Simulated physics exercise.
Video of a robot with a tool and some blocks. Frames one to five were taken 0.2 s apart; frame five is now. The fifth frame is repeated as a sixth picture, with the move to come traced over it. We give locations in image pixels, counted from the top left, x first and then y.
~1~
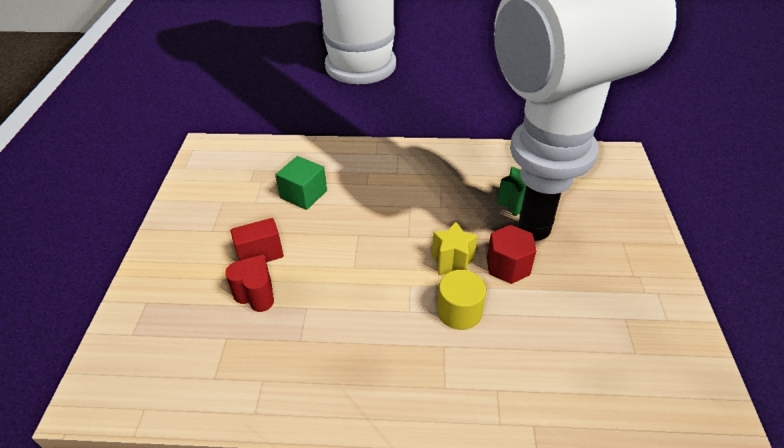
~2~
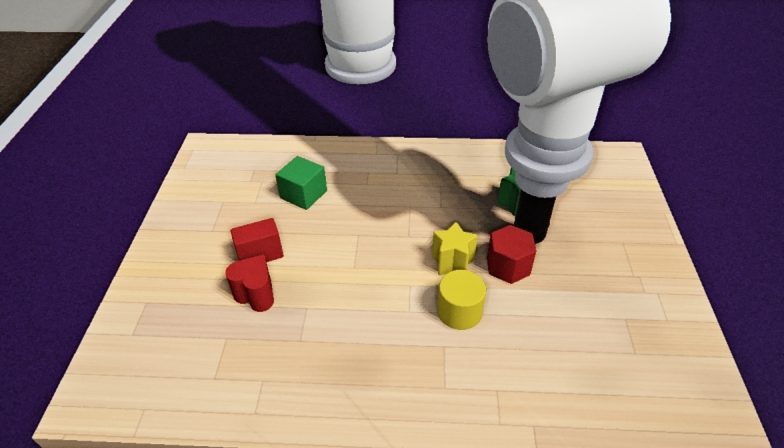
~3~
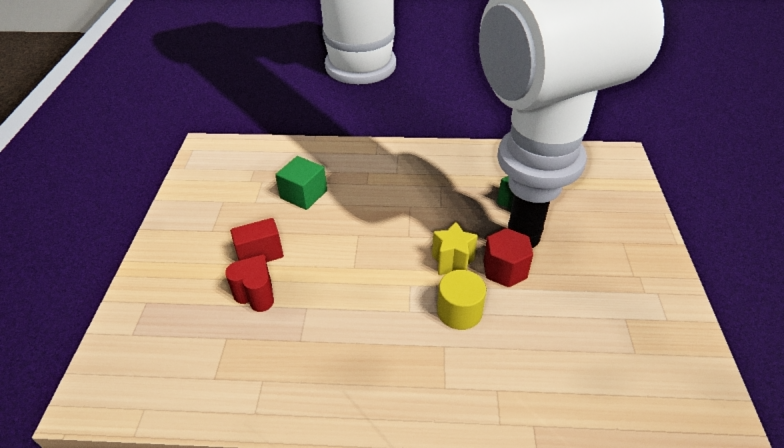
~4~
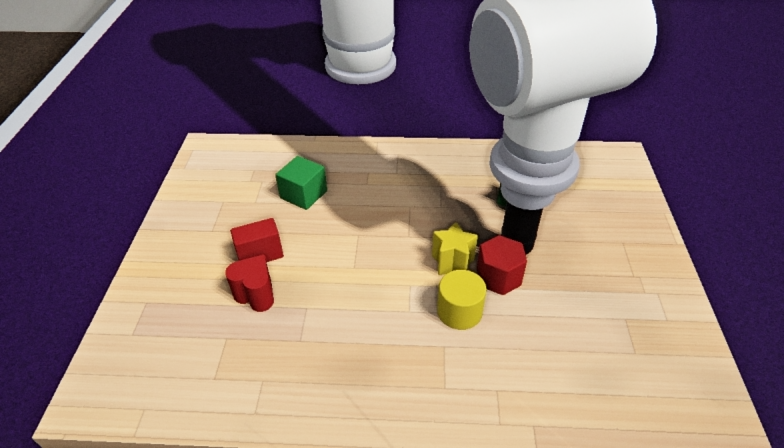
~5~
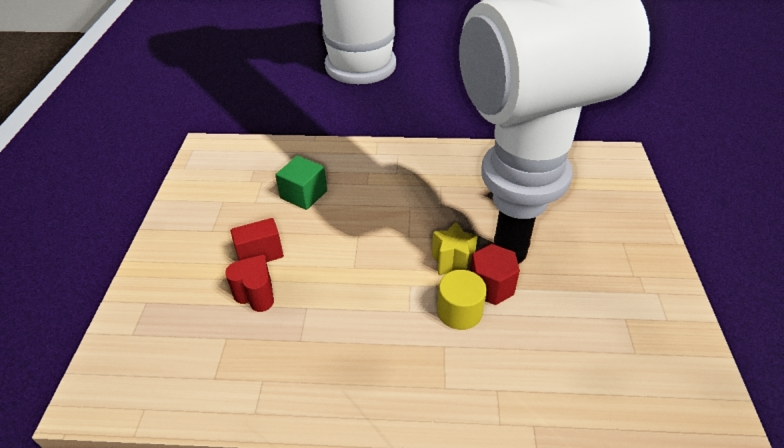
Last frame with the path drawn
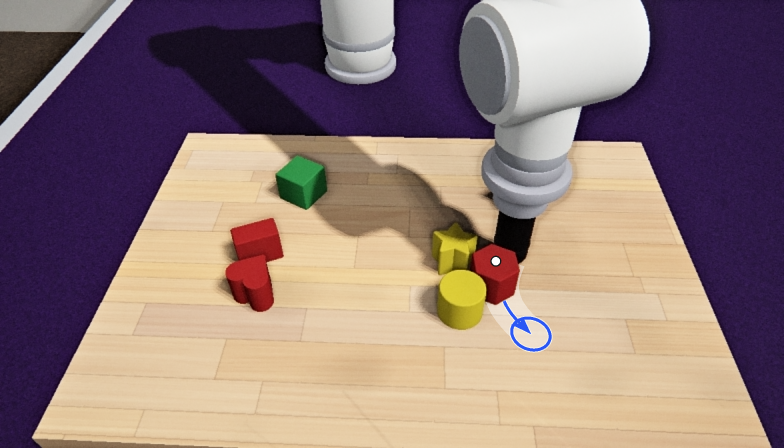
On a light wooden board over a purple surface, a white robot arm holds its black tool beside a red six-sided block, with a yellow star and cylinder nearby. The tool edges left and toward the viewer, then pushes the red block a short way down and left, close beside the yellow cylinder.
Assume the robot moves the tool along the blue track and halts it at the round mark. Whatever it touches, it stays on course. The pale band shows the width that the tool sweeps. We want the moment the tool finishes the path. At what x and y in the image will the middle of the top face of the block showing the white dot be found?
(475, 297)
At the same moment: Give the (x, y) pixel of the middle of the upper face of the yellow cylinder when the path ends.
That would be at about pixel (431, 311).
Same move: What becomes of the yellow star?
It sits in its place.
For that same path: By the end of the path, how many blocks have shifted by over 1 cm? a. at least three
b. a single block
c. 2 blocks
My pick is c.
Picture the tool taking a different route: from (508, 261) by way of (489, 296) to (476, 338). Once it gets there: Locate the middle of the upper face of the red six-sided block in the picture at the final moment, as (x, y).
I predict (440, 332).
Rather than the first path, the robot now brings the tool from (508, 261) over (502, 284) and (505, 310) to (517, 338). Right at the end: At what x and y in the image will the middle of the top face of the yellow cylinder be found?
I'd expect the centre of its top face to be at (426, 313).
Path on the board, from (508, 261) via (501, 284) and (509, 310), ending at (531, 334); the dot is on the red six-sided block.
The first path, step by step. One third of the way, tool at (503, 276); yellow cylinder at (443, 303); red six-sided block at (480, 282), turned 25° clockwise.
Two thirds of the way, tool at (511, 303); yellow cylinder at (431, 311); red six-sided block at (475, 297), turned 50° clockwise.
At the end, tool at (533, 326); yellow star in place; yellow cylinder at (431, 311); red six-sided block at (475, 297), turned 50° clockwise.
